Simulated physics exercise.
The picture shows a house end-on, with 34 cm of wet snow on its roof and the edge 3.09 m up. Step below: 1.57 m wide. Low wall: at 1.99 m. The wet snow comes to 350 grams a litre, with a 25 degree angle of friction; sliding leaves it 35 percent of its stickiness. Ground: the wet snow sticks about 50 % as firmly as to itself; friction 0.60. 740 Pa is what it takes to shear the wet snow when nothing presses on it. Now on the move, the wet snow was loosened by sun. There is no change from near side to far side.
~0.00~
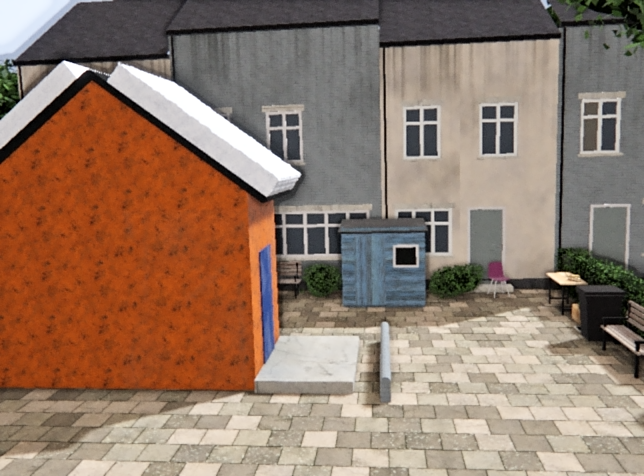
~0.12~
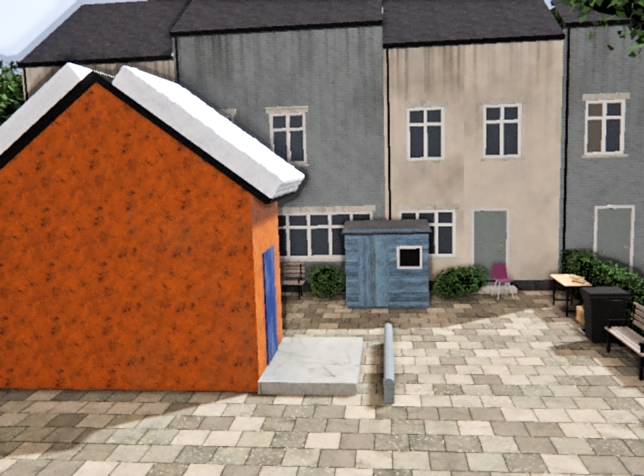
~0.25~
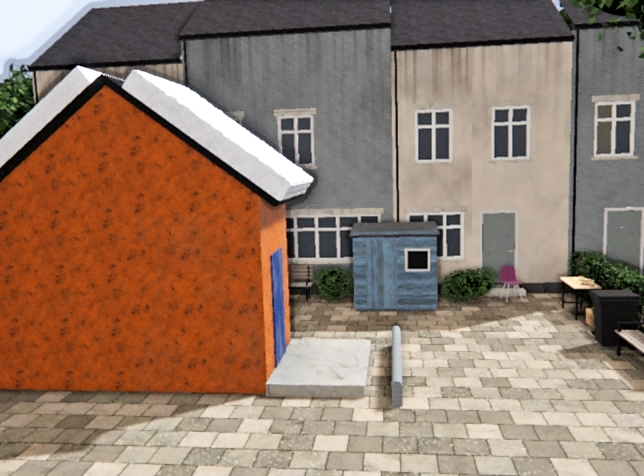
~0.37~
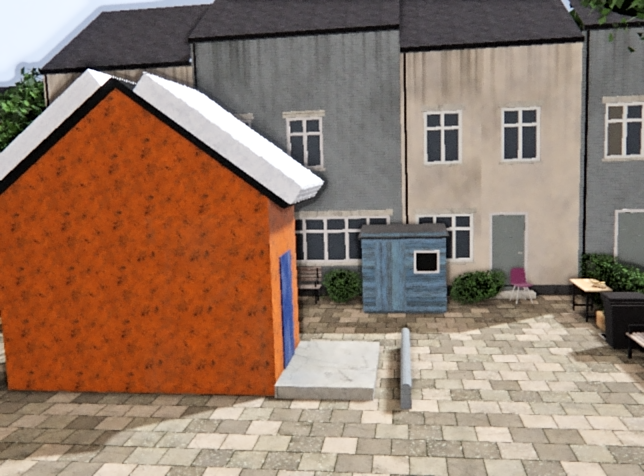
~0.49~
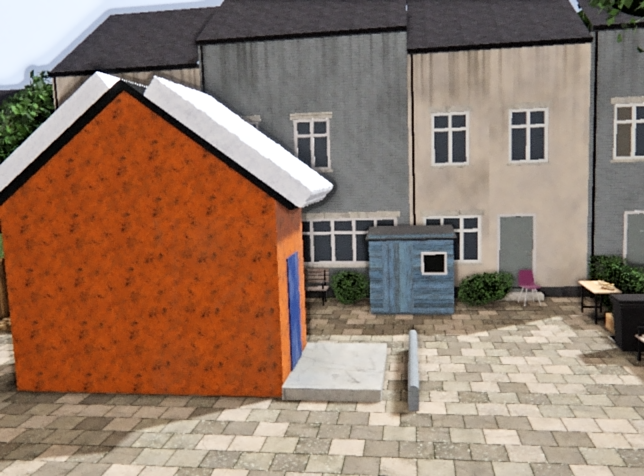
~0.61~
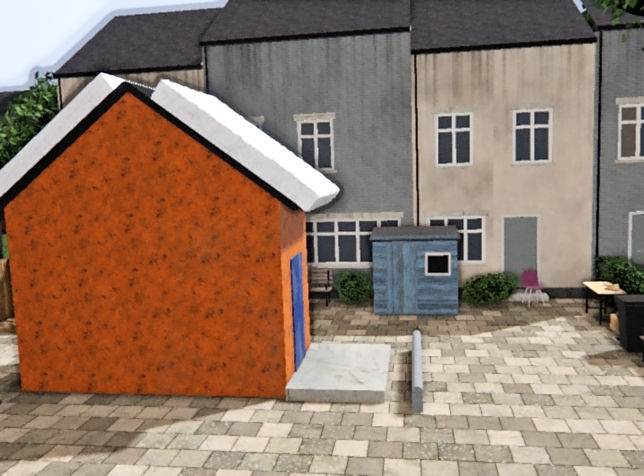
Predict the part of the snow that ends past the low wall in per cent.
The figure comes out near 26 %.
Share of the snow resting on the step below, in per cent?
Estimated share: About 50 %.
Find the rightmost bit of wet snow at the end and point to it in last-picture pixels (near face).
You'll find it somewhere near (543, 405) on the near face.
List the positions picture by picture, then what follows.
In the first picture, foremost bit of the wet snow at (278, 181), 3 % of it past the eaves, in one piece.
In the second picture, foremost bit of the wet snow at (282, 183), its middle shifted 6 mm, 4 % of it past the eaves, in one piece.
In the third picture, foremost bit of the wet snow at (291, 186), its middle shifted 2.4 cm, 4 % of it past the eaves, in one piece.
In the fourth picture, foremost bit of the wet snow at (301, 189), its middle shifted 5.3 cm, 5 % of it past the eaves, in one piece.
In the fifth picture, foremost bit of the wet snow at (311, 193), its middle shifted 9.6 cm, 7 % of it past the eaves, in one piece.
In the sixth picture, foremost bit of the wet snow at (318, 199), its middle shifted 16 cm, 9 % of it past the eaves, in one piece.
After 1.05 s, 91 % is still on the roof and 0 % is past the low wall.
After 1.57 s, 74 % is still on the roof and 0 % is past the low wall.
After 2.08 s, 48 % is still on the roof and 0 % is past the low wall.
After 2.60 s, 13 % is still on the roof and 2 % is past the low wall.
After 3.90 s, none is still on the roof and 26 % is past the low wall.
